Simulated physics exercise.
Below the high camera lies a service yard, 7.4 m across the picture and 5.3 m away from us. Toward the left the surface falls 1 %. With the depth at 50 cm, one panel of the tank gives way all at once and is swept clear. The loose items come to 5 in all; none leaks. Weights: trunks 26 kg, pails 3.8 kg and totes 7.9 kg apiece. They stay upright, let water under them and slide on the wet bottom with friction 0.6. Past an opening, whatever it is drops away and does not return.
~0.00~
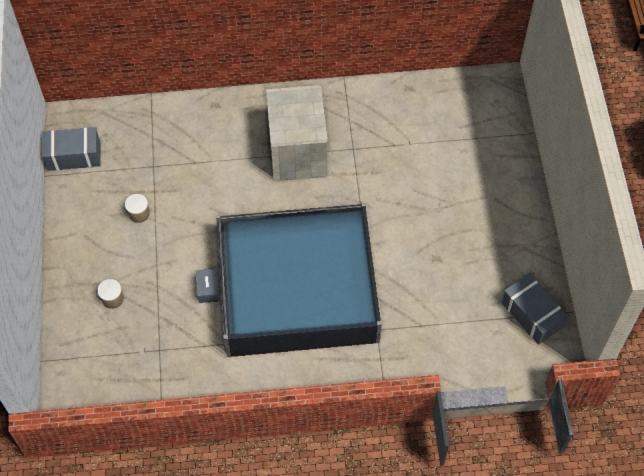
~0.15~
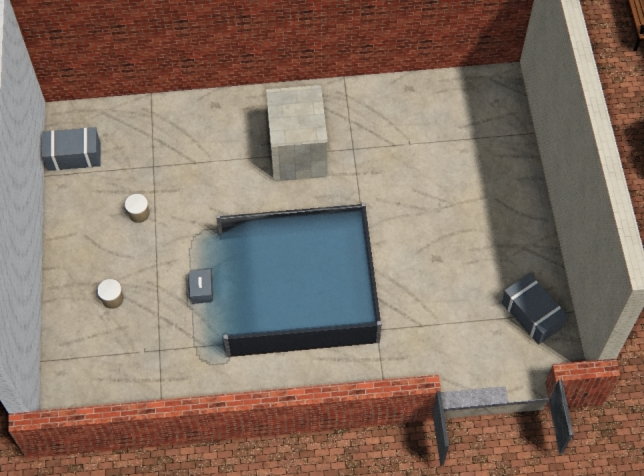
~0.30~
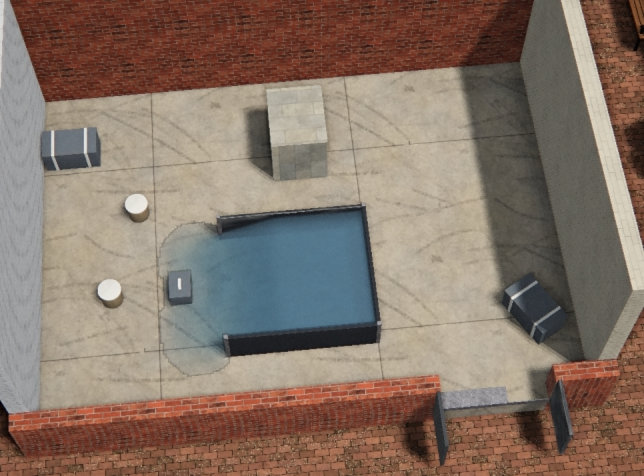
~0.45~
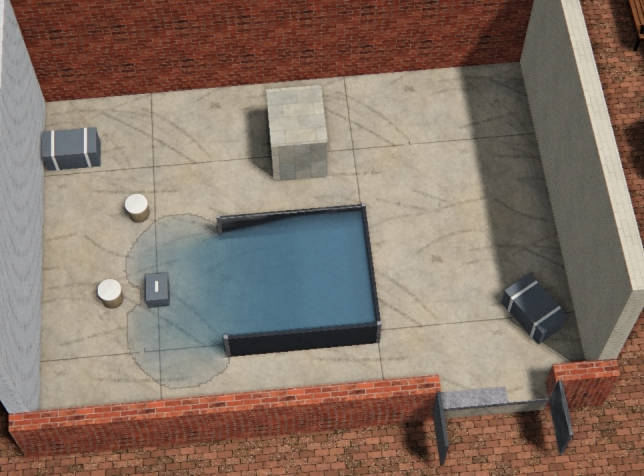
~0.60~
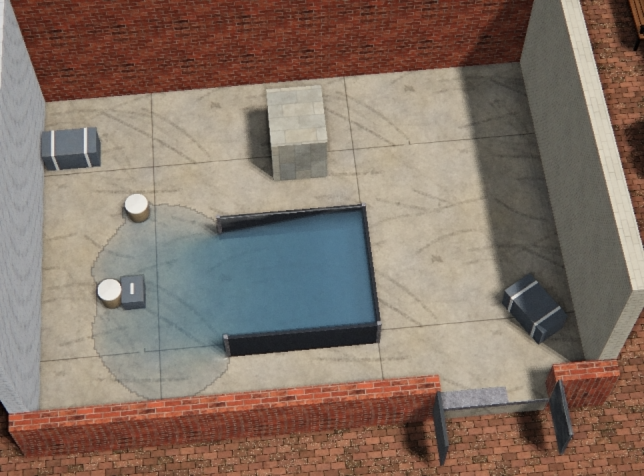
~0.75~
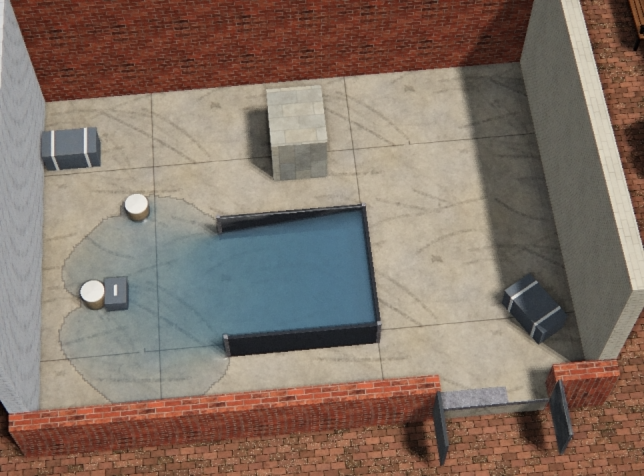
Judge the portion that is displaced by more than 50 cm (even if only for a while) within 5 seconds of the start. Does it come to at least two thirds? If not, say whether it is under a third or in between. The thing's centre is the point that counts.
Yes, looks like the highest band.
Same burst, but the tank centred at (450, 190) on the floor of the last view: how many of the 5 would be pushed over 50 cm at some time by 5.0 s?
That gives 4 of them.
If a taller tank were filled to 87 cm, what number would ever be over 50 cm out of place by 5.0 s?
That would make 4 of them.
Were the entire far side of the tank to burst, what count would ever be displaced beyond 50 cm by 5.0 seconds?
Then it comes to 3 of them.
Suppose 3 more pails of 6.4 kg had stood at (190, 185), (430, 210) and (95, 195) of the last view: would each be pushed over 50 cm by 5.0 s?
In the order asked: Not as far, not as far, farther than that.
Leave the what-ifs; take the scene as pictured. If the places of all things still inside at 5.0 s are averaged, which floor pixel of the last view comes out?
Mean floor pixel: About (199, 210).
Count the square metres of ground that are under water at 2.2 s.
Roughly 15 m2.
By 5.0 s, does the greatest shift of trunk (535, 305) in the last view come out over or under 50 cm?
Lab note: Shift stays inside the limit.
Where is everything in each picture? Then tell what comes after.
The first frame shows a tote at (207, 282), on the bottom; a pail at (109, 289) rests on the ground; water covers 3.7 m2; 0 of 5 have shifted.
The second frame shows a tote at (200, 283), on the bottom, 9 cm from its start; a pail at (109, 289) rests on the ground; water covers 4.5 m2; 1 of 5 have shifted.
The third frame shows a tote at (180, 284) rests on the ground, 38 cm from its start; a pail at (109, 289), on the bottom; 5.5 m2 under water; 1 of 5 have shifted.
The fourth frame shows a tote at (157, 287), on the bottom, 70 cm from its start; a pail at (109, 289) rests on the ground; water covers 6.8 m2; 1 of 5 have shifted.
The fifth frame shows a tote at (132, 289), on the bottom, 104 cm from its start; a pail at (109, 289), on the bottom; water covers 8.2 m2; 1 of 5 have shifted.
The sixth frame shows a tote at (116, 291), on the bottom, 127 cm from its start; a pail at (93, 291) rests on the ground, 23 cm from its start; 9.7 m2 under water; 2 of 5 have shifted.
After 1.1 s 2 of 5 are over 50 cm from their spots; 1 afloat.
After 2.2 s 3 of 5 are over 50 cm from their spots; 3 afloat.
After 3.5 s 4 of 5 are over 50 cm from their spots; 4 afloat.
After 5.0 s 4 of 5 are over 50 cm from their spots, and 4 have been at some point; 3 afloat.
